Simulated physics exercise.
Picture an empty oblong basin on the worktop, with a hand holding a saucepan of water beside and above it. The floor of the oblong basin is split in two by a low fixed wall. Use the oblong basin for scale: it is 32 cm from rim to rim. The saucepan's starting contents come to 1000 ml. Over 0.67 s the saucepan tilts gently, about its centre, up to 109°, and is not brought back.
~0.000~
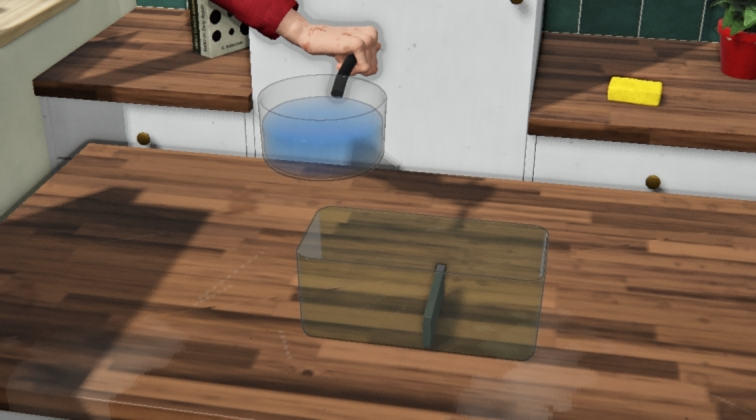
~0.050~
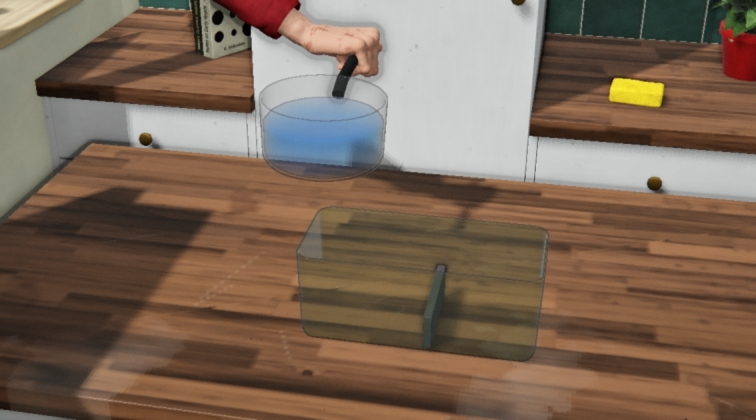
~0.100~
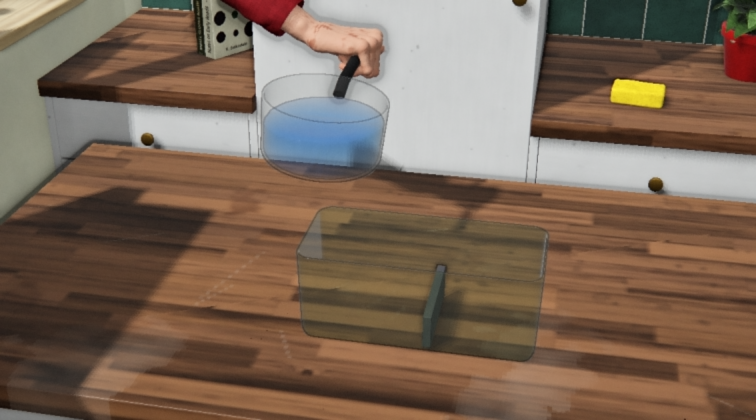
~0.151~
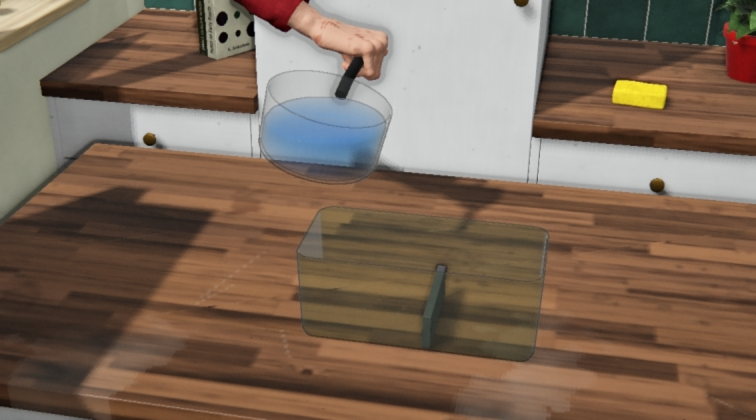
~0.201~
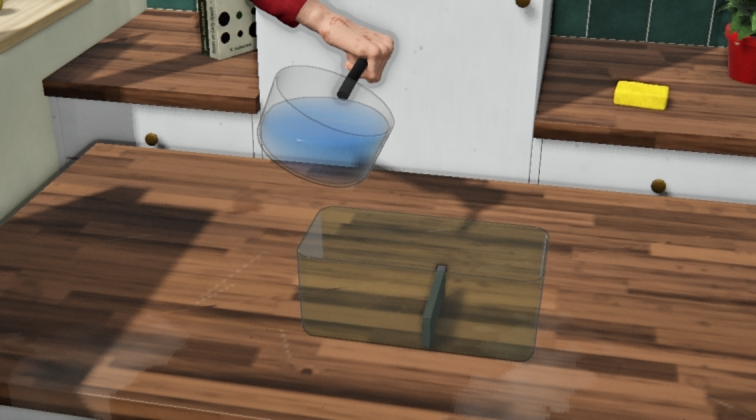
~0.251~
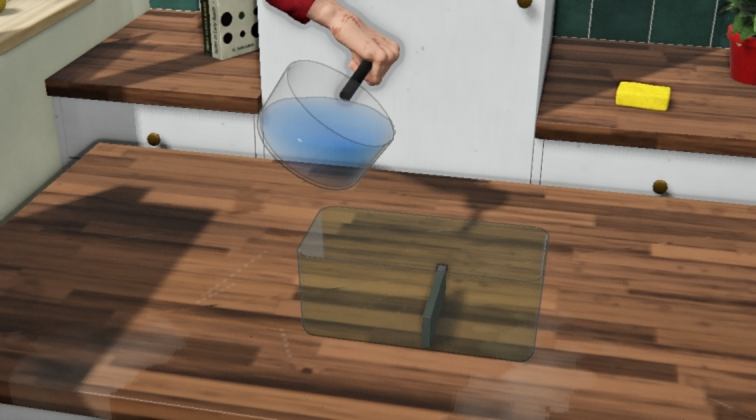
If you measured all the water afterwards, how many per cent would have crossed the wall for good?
Around 23 per cent would have crossed.
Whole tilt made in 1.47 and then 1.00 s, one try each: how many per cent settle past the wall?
Roughly 50 per cent the first time and 40 per cent the second.
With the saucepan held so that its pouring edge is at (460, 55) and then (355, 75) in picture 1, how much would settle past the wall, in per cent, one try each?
The first try gives 75 percent and the second 15 percent.
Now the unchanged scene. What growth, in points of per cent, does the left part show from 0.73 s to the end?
Roughly 5 per cent.
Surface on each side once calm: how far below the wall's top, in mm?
Close to 18 mm left and close to 36 mm right.
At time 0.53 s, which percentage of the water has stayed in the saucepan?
Around 28 in a hundred.
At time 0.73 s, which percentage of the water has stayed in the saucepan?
About 6 per cent.
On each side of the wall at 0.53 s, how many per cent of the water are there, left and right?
Left roughly 16, right roughly 10.
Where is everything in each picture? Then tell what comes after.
It leans 0°; its right rim is at (385, 103); the water meets the walls at (266, 112) and (383, 121); the oblong basin's rim runs from (308, 231) to (546, 255); the wall's top is at (435, 291), in the first frame.
It leans 1°; its right rim is at (386, 105); the water meets the walls at (266, 111) and (383, 122), in the second frame.
It leans 6°; its right rim is at (388, 110); the water meets the walls at (268, 110) and (384, 123), in the third frame.
It leans 13°; its right rim is at (390, 118); the water meets the walls at (268, 110) and (386, 124), in the fourth frame.
It leans 23°; its right rim is at (392, 128); the water meets the walls at (267, 109) and (389, 126), in the fifth frame.
It leans 34°; its right rim is at (391, 141); the water meets the walls at (265, 106) and (389, 131); 1 per cent is over the edge, in the sixth frame.
By 0.53 s the tilt is 97° and 29 per cent is still to pour, 16 is left of the wall and 10 right of it.
By 0.73 s the tilt is 109° and 6 per cent is still to pour, 64 is left of the wall and 22 right of it.
By 0.94 s the tilt is 109° and 0 per cent is still to pour, 67 is left of the wall and 22 right of it.
By 1.17 s the tilt is 109° and 0 per cent is still to pour, 69 is left of the wall and 23 right of it.
At rest 69 per cent lies left of the wall, 23 right of it and 8 outside.
